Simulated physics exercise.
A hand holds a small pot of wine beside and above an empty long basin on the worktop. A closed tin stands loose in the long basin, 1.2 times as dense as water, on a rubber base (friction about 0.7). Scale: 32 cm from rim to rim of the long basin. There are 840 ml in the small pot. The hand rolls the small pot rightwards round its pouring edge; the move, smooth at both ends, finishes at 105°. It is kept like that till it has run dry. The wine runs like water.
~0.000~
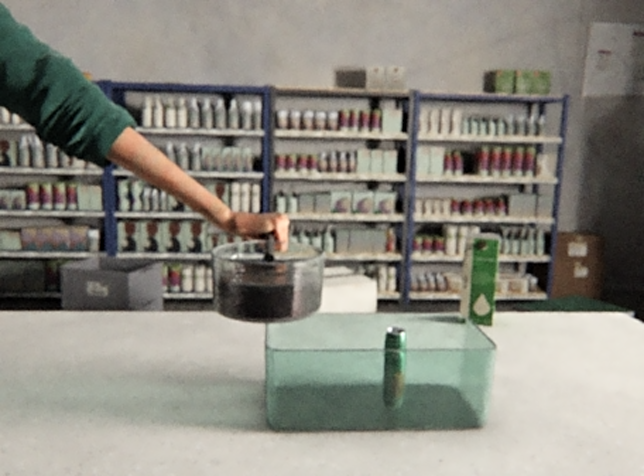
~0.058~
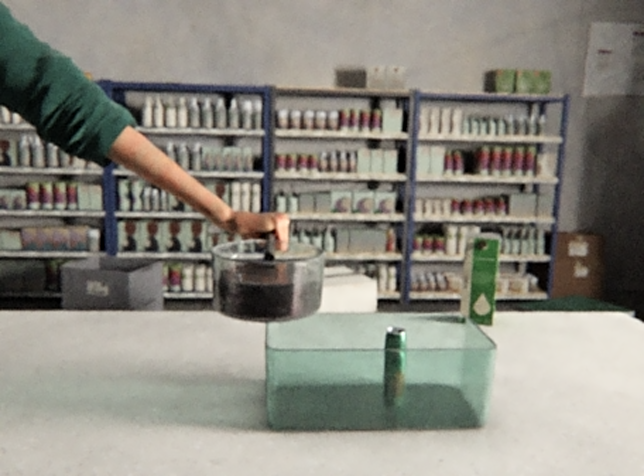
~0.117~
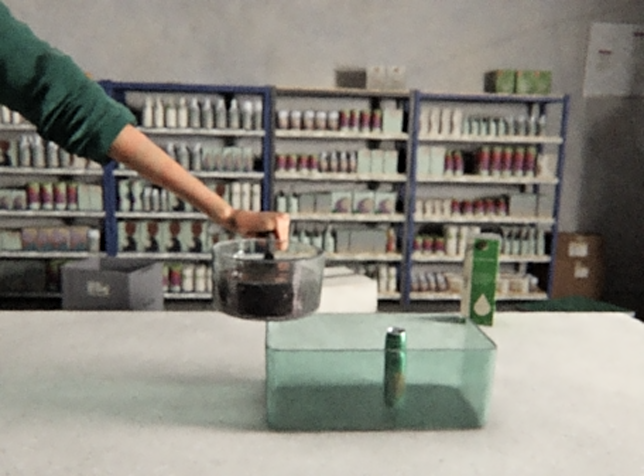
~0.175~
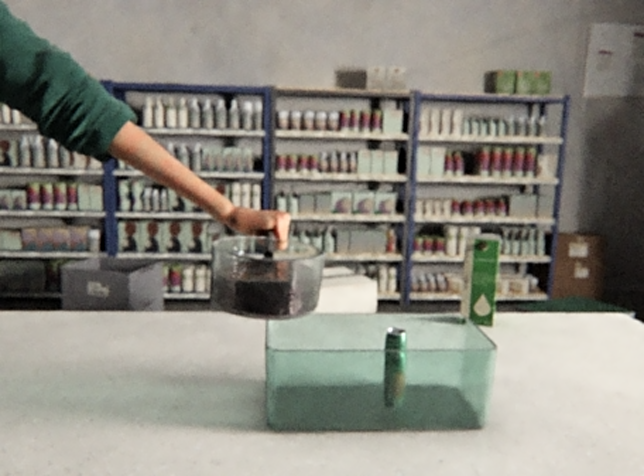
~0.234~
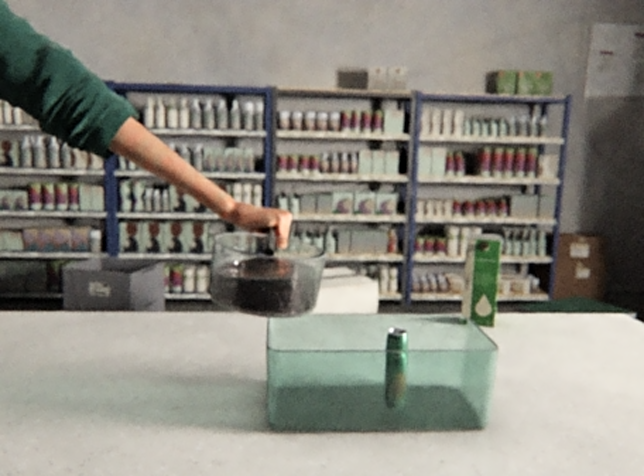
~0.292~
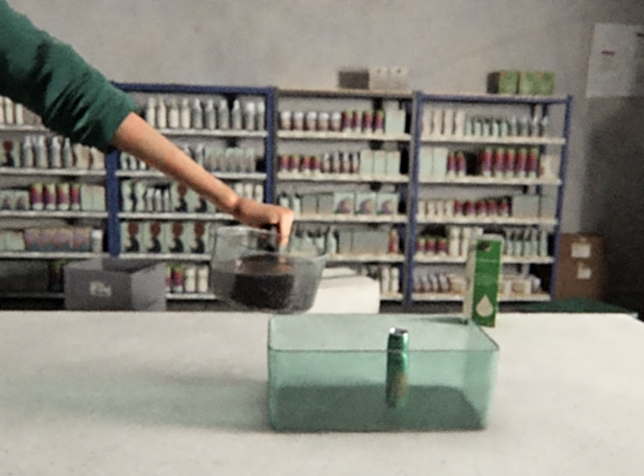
Storeroom worktop, a green-sleeved arm holding a small pot of dark liquid beside a clear basin with a green tin, tilting it slightly rightwards.
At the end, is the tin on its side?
The tin falls.
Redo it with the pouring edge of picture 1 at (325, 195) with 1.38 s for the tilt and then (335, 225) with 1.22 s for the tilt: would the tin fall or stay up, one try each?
First it keeps standing; then it stays up.
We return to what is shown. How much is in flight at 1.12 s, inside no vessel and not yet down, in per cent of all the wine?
About 20 per cent.
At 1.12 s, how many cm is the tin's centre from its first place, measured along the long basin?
About 0 cm.
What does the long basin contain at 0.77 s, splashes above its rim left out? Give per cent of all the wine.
About 2 per cent.
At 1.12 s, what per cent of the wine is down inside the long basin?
About 62 per cent.
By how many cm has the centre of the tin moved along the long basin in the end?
Some 6.5 cm.
After 0.77 s the tilt is 62° and 76 per cent is still to pour; the tin stands where it began.
After 1.12 s the tilt is 96° and 17 per cent is still to pour; the tin stands where it began.
After 1.48 s the tilt is 105° and 1 per cent is still to pour; the tin leans 53°.
After 1.88 s the tilt is 105° and 0 per cent is still to pour; the tin lies on its side.
In the end the tin lies on its side.
